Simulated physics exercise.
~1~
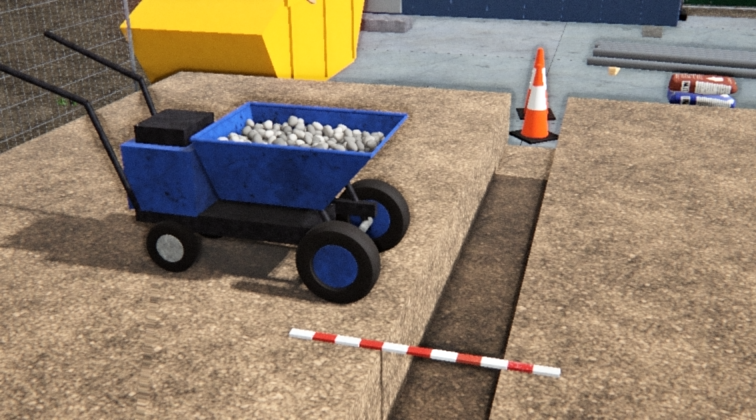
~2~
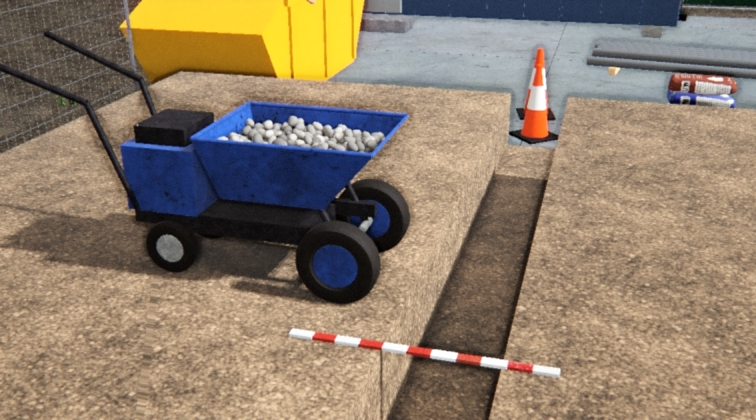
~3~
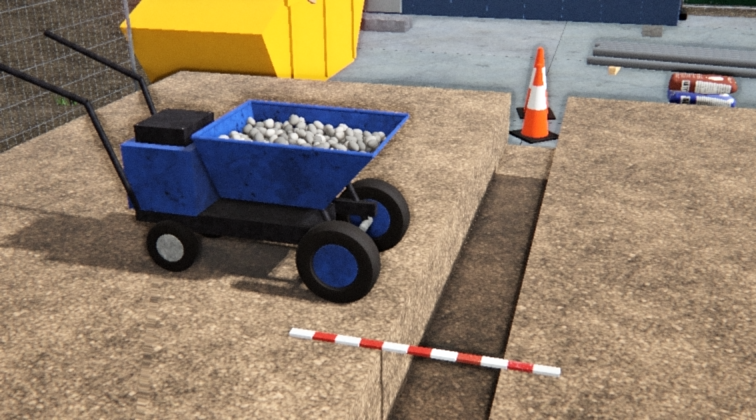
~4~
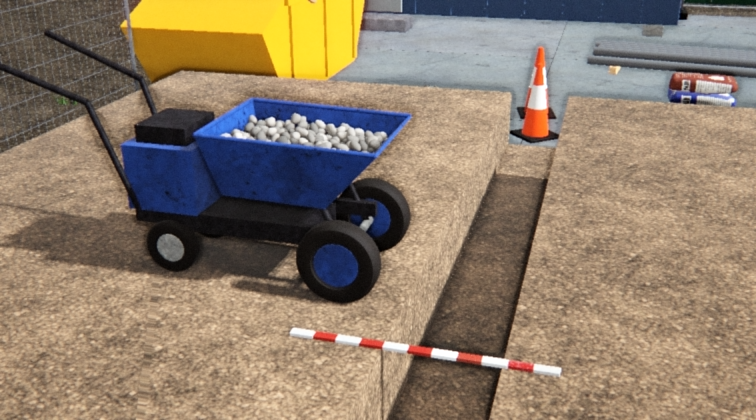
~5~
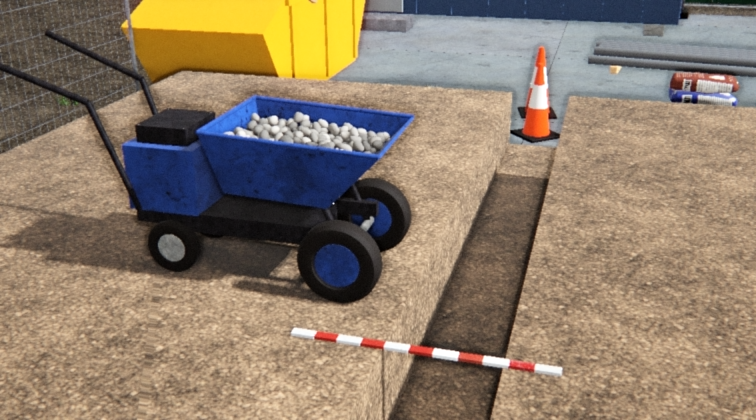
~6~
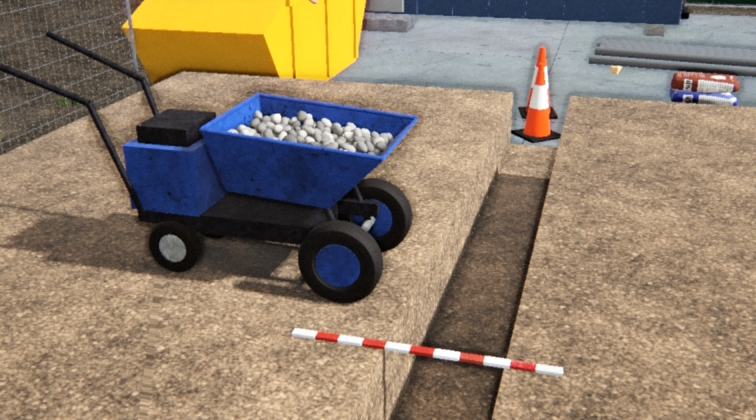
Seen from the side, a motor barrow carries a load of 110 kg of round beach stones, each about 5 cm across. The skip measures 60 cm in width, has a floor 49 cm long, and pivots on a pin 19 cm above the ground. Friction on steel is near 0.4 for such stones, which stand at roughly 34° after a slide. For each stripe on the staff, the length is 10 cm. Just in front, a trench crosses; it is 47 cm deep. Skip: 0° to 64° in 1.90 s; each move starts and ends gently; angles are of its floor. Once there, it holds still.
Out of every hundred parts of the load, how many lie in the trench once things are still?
Around 71 out of 100.
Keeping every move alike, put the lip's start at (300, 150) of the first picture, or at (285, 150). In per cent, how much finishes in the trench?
Roughly 100 percent for the first, and 100 percent for the second.
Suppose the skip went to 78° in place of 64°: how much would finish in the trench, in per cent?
In that case some 70 per cent.
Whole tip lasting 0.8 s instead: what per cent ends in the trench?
Roughly 50% would finish there.
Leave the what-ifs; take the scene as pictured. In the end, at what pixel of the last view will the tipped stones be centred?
The resting stones are centred at roughly (497, 367).
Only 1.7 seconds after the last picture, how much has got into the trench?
Approx. 35 % of the load.
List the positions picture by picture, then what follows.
The first frame shows lip at (372, 156), floor tilted 0°, highest stones at (330, 134).
The second frame shows lip at (372, 156), floor tilted 0°, highest stones at (323, 132).
The third frame shows lip at (373, 156), floor tilted 1°, highest stones at (324, 131).
In the fourth frame, the skip is at 2°, its lip at (376, 156); the top of the load is at (296, 128).
In the fifth frame, the skip is at 3°, its lip at (379, 158); the top of the load is at (285, 126).
The sixth frame shows lip at (383, 159), floor tilted 4°, highest stones at (276, 124).
Then, 1.1 s after the last picture the floor is at 54°, 99 % in the skip, 1 % in the trench; the foremost stones are at (476, 223).
Then, 1.7 s after the last picture the floor is at 64°, 46 % in the skip, 34 % in the trench, 20 % past the trench; the foremost stones are at (602, 323).
Then, 2.0 s after the last picture the floor is at 64°, 23 % in the skip, 48 % in the trench, 30 % past the trench; the foremost stones are at (663, 320).
Then, 4.0 s after the last picture the floor is at 64°, 0 % in the skip, 71 % in the trench, 29 % past the trench; the foremost stones are at (682, 324).
